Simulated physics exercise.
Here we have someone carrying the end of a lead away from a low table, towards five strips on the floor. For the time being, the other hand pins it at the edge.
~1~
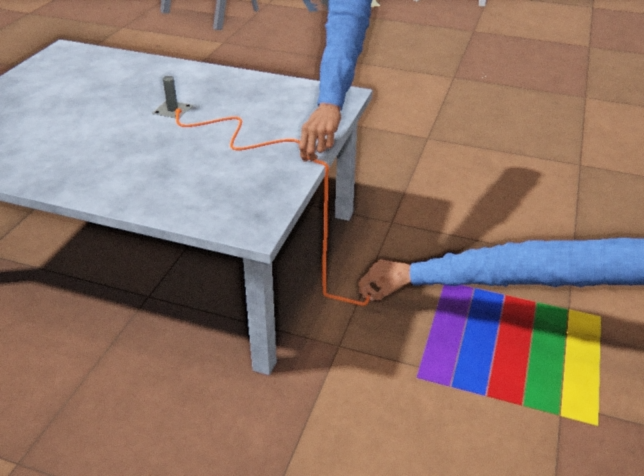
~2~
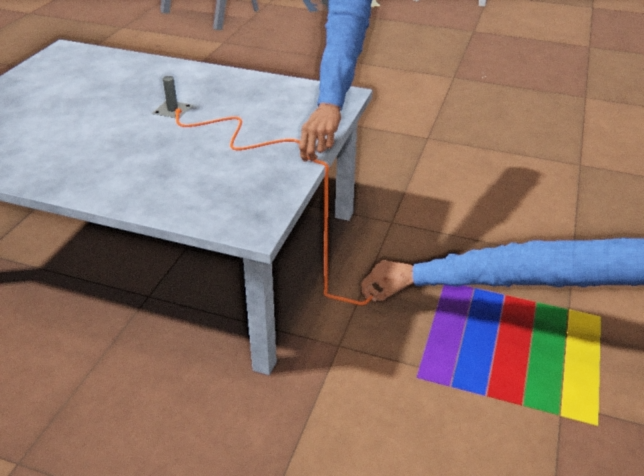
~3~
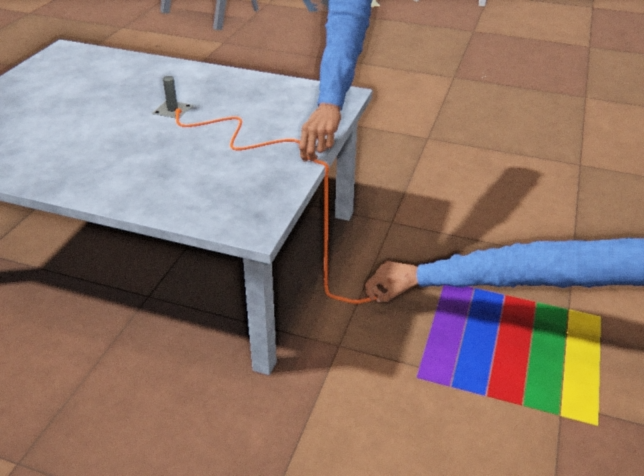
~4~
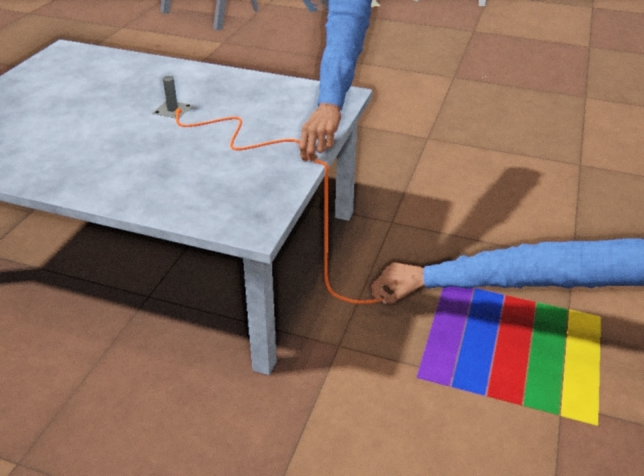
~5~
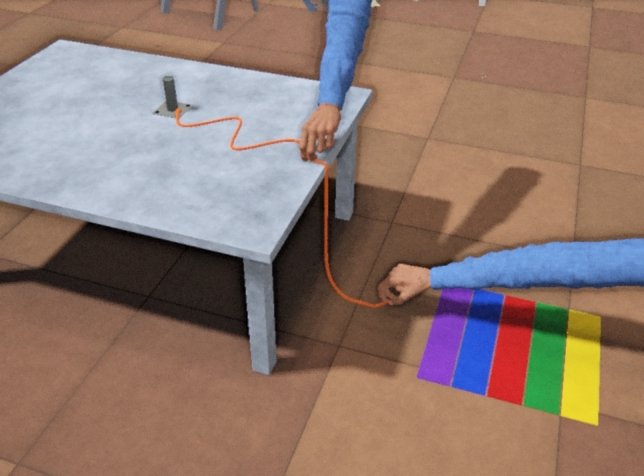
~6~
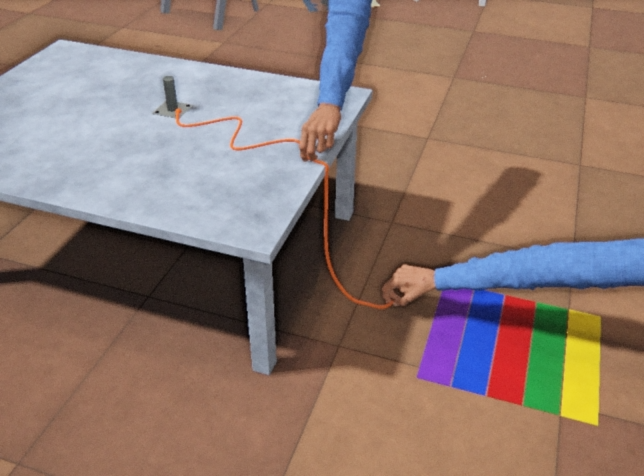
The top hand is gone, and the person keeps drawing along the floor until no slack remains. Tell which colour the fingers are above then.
They are above yellow.
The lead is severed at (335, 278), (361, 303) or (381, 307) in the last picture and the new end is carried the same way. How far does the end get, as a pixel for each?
The pixels come out at around (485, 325), (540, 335) and (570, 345), one per try.
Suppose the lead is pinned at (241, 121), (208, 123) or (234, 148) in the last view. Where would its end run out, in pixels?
Roughly (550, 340), (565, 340) and (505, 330).
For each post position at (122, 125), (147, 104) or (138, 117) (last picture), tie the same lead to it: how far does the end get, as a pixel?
Respectively (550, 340), (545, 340) and (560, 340).
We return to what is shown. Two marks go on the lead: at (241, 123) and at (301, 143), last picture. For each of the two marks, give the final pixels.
(263, 134) for the first, (371, 180) for the second.
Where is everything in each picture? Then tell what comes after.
The first picture shows end (369, 296); purple (438, 362); blue (472, 371); red (507, 380); green (543, 389); yellow (580, 399).
The second picture shows end (372, 297); lead through (183, 126) (240, 127) (271, 143) (322, 164) (326, 228) (326, 283).
The third picture shows end (376, 298).
The fourth picture shows end (382, 299); lead through (183, 126) (240, 127) (271, 143) (322, 164) (326, 228) (327, 284).
The fifth picture shows end (388, 301).
The sixth picture shows end (392, 302); lead through (183, 126) (240, 127) (271, 143) (322, 164) (326, 228) (339, 286).
Soon after, end near (520, 332); over red.
After that, end near (563, 342); over green.
At the stop, end near (589, 349); over yellow. It gets as far as the yellow strip.
